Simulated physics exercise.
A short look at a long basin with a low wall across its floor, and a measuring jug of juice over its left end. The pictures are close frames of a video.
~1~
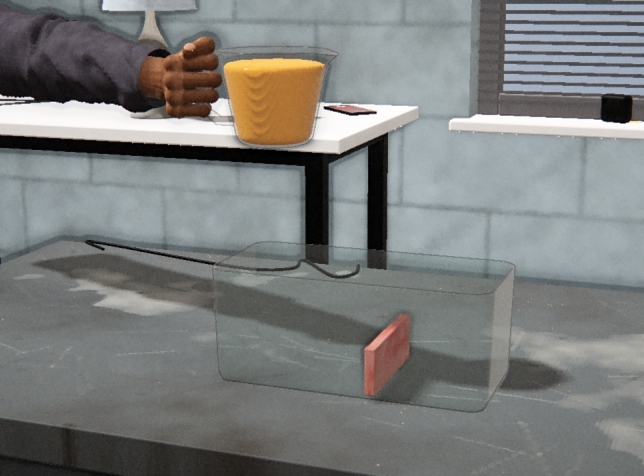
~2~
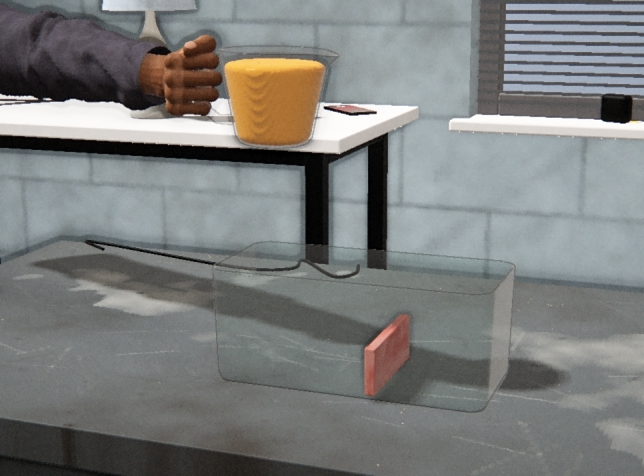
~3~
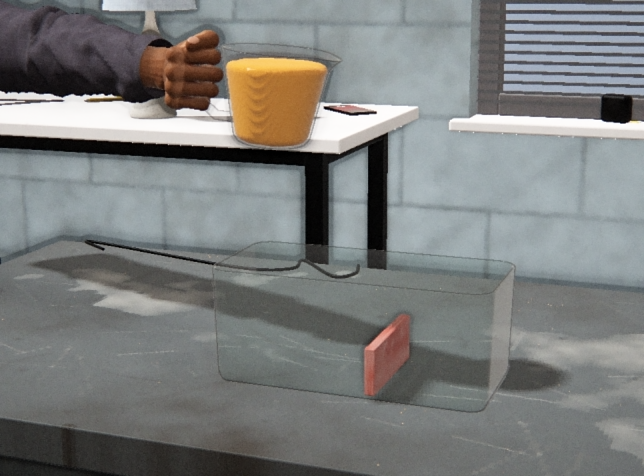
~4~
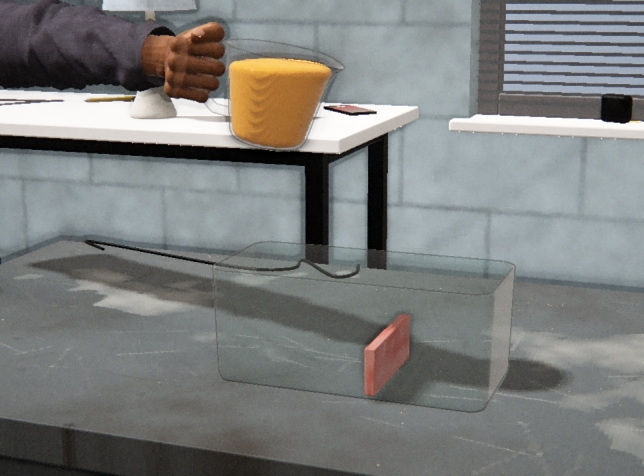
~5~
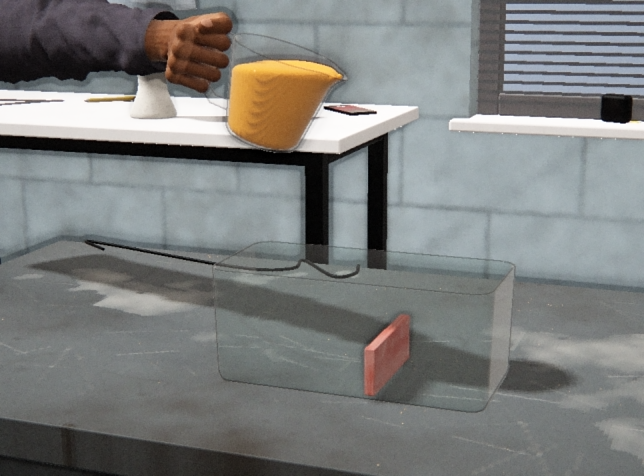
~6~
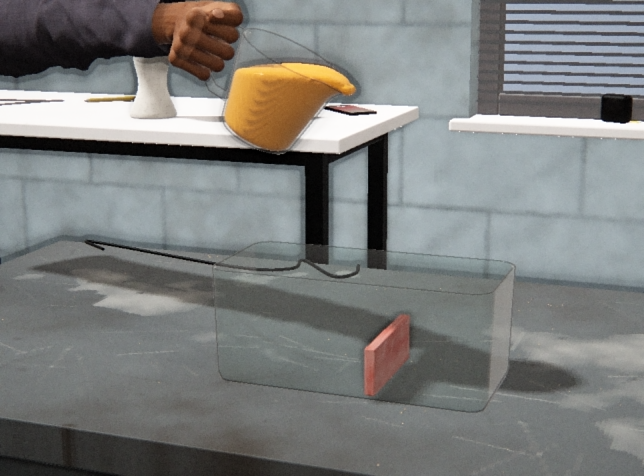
A clear measuring jug of orange juice, held by a hand in a dark sleeve, hangs above the left part of a long transparent basin in a grey-walled room, viewed from a fixed, slightly raised position. The basin, with a low red wall inside, stands on a grey slab before a white table. The jug tilts steadily rightward, and juice slides up to its lip and begins crossing it.
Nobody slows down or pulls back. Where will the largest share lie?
Most lies in the right part.
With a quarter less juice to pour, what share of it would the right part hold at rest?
Near 55 %.
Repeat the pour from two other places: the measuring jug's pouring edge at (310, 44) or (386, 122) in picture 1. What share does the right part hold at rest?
In turn 20 and 95 in a hundred.
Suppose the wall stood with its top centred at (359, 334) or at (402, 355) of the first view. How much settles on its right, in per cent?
In turn 90 and 45 in a hundred.
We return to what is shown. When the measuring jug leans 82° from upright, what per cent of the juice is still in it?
Roughly 50 in a hundred.
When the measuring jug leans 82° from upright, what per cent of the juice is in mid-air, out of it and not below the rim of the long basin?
About 35 per cent.
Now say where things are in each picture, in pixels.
The first picture shows tilt 0°; pouring edge (338, 54); surface from (230, 62) to (325, 66); the long basin's rim runs from (235, 256) to (504, 280); the wall's top is at (388, 333).
The second picture shows tilt 1°; pouring edge (339, 55); surface from (231, 62) to (325, 66).
The third picture shows tilt 5°; pouring edge (341, 60); surface from (233, 62) to (327, 68).
The fourth picture shows tilt 11°; pouring edge (345, 68); surface from (237, 62) to (332, 70).
The fifth picture shows tilt 19°; pouring edge (348, 79); surface from (239, 66) to (342, 74).
The sixth picture shows tilt 28°; pouring edge (350, 92); surface from (241, 72) to (346, 85); 2 per cent is over the edge.
A moment on, the tilt is 82° and 48 per cent is still to pour, 0 is left of the wall and 19 right of it.
Next, the tilt is 99° and 8 per cent is still to pour, 15 is left of the wall and 61 right of it.
Then the tilt is 99° and 0 per cent is still to pour, 31 is left of the wall and 66 right of it.
Later the tilt is 99° and 0 per cent is still to pour, 32 is left of the wall and 67 right of it.
In the end 32 per cent lies left of the wall, 67 right of it and 1 outside.
